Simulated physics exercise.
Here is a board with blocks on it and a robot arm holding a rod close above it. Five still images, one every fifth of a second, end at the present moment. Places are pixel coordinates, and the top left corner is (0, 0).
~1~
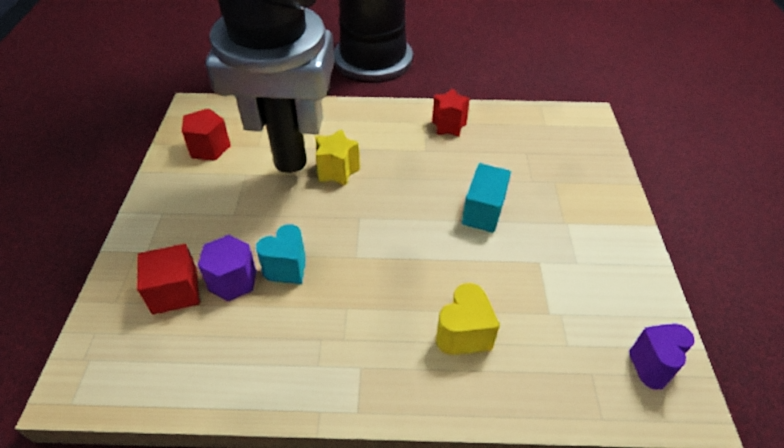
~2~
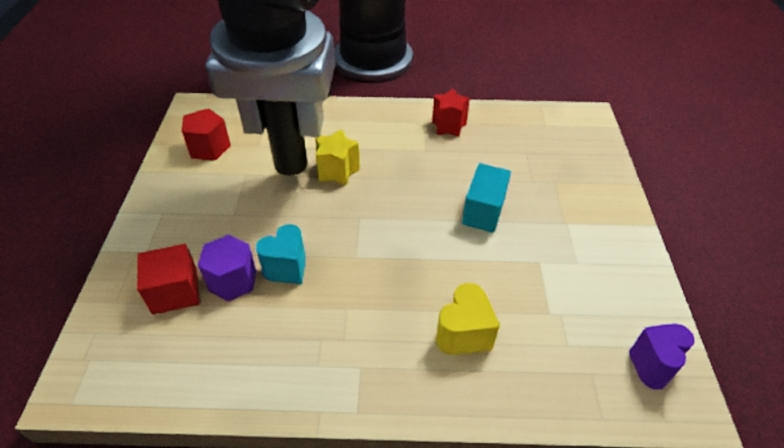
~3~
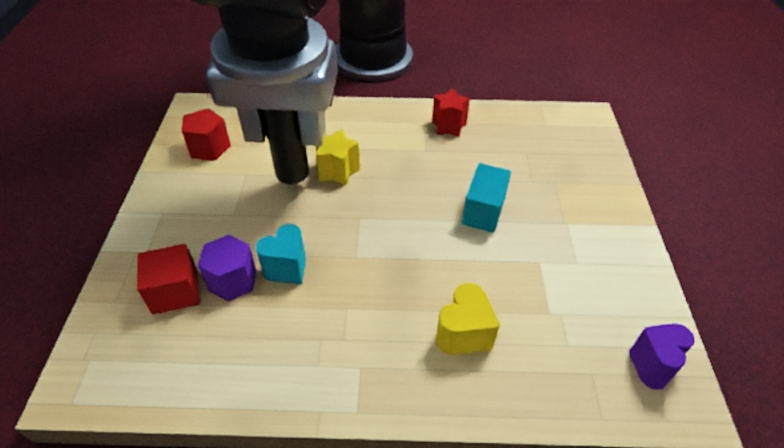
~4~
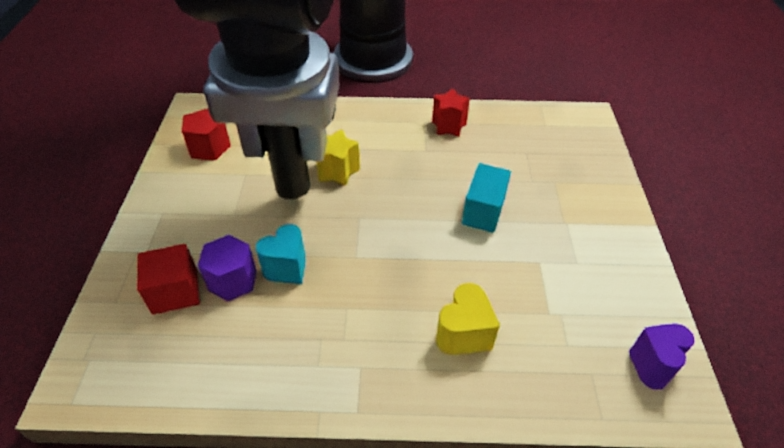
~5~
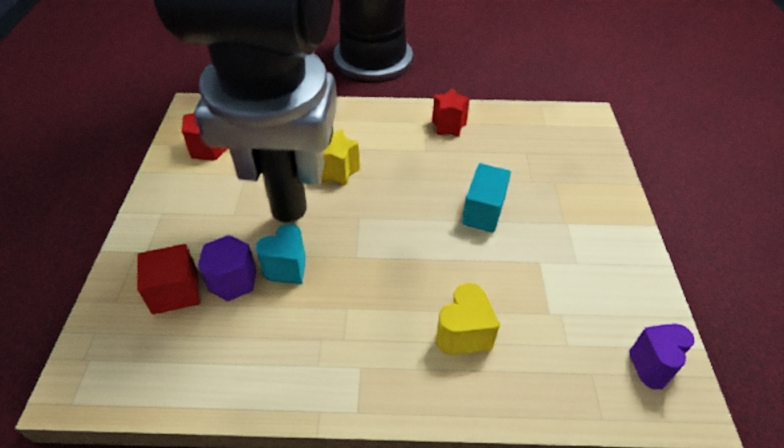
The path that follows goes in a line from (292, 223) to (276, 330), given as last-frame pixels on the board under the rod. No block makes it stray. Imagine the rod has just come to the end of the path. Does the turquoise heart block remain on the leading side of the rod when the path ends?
That would be a yes.
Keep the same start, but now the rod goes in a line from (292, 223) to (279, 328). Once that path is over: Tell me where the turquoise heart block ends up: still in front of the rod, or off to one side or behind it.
At that point it is up front.
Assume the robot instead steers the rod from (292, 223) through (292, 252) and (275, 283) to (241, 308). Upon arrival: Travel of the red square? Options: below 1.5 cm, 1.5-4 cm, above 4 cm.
Under 1.5 cm.
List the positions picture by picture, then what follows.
The first picture shows lower end of the rod (290, 162), tops of blocks, purple six-sided block (224, 254), turquoise heart block (281, 242).
The second picture shows rod (291, 165), blocks as before.
The third picture shows rod (292, 173), blocks as before.
The fourth picture shows rod (293, 188), blocks as before.
The fifth picture shows rod (289, 210), purple six-sided block (224, 254), turquoise heart block (281, 242).
What follows on the original path. One third of the way, rod (284, 243); turquoise heart block (277, 264).
Two thirds of the way, rod (278, 280); turquoise heart block (265, 304), turned 20° clockwise.
At the end, rod (272, 318); purple six-sided block not moved; turquoise heart block (250, 342), turned 50° clockwise.
